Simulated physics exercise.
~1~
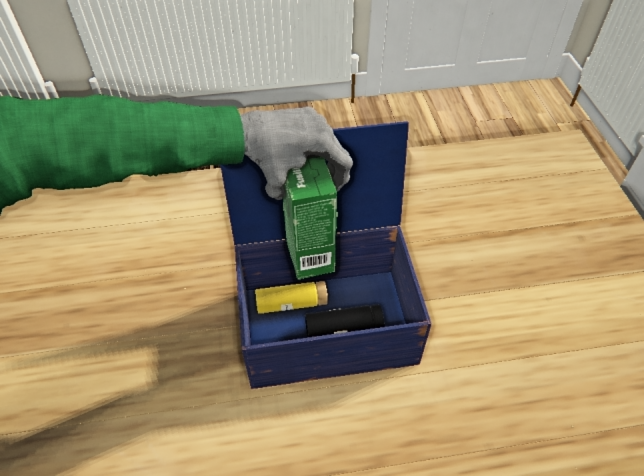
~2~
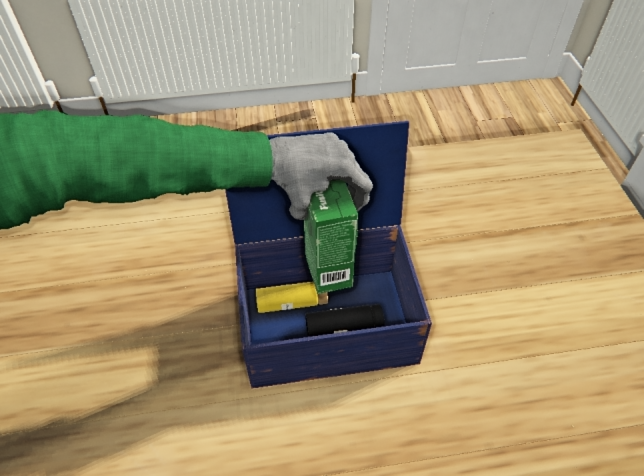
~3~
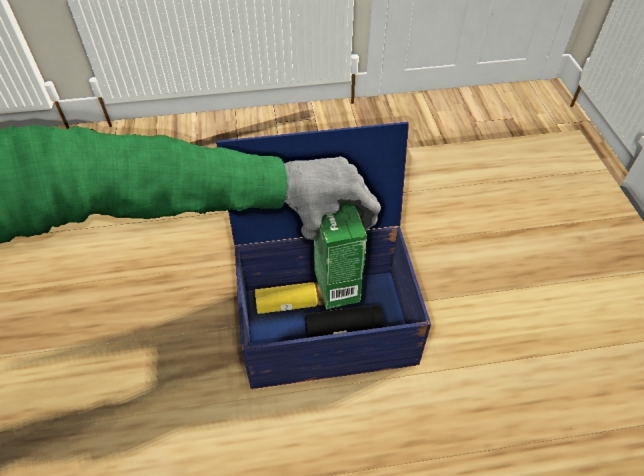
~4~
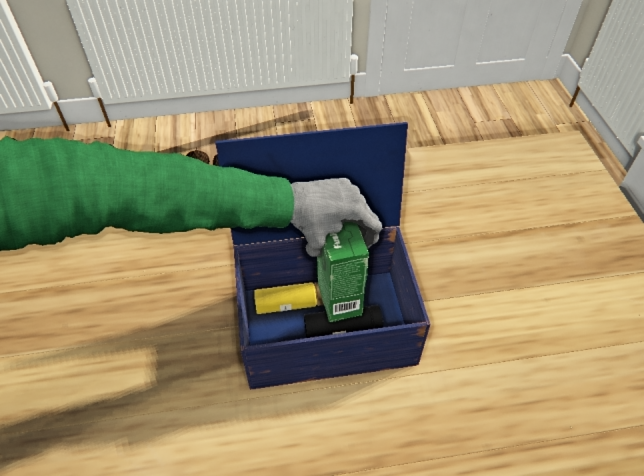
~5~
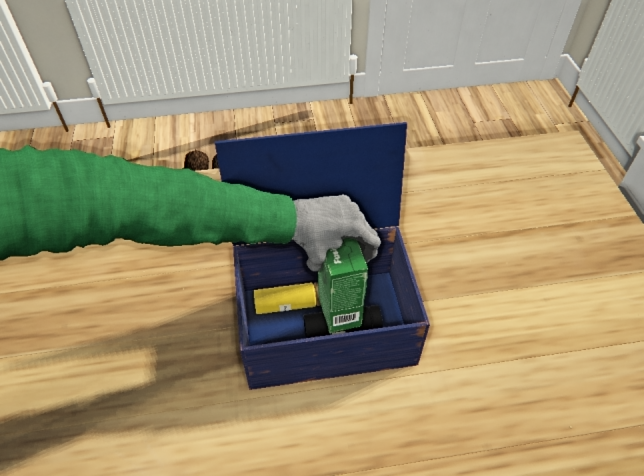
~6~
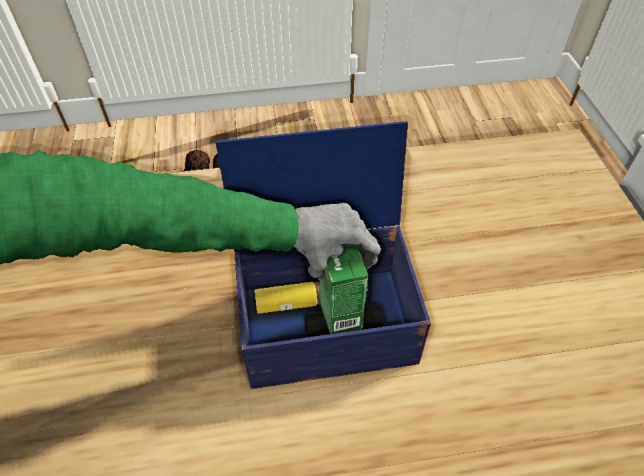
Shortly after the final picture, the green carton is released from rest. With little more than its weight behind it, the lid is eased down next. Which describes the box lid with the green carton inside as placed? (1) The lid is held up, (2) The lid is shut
(1) The lid is held up.
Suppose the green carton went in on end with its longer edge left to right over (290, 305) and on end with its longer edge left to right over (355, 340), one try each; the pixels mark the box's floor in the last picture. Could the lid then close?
Try 1: Lid not shut; try 2: Lid not shut.
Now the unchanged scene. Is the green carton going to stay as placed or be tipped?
It ends up leaning.
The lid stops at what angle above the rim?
The lid sits around 75° above the rim.
Then, 1.00 s after the last picture, lid starting down; green carton tipped 7° from how it was near (340, 284).
Then, 1.20 s after the last picture, lid starting down; green carton tipped 27° from how it was near (336, 272).
Then, 2.00 s after the last picture, lid 82° above the rim; green carton tipped 29° from how it was near (336, 274).
Then, 3.40 s after the last picture, lid 75° above the rim; green carton tipped 31° from how it was near (337, 278).
At rest, lid 73° above the rim; left askew, green carton; the other 2 in place. Seen from the same camera at the end, green carton near (336, 278).
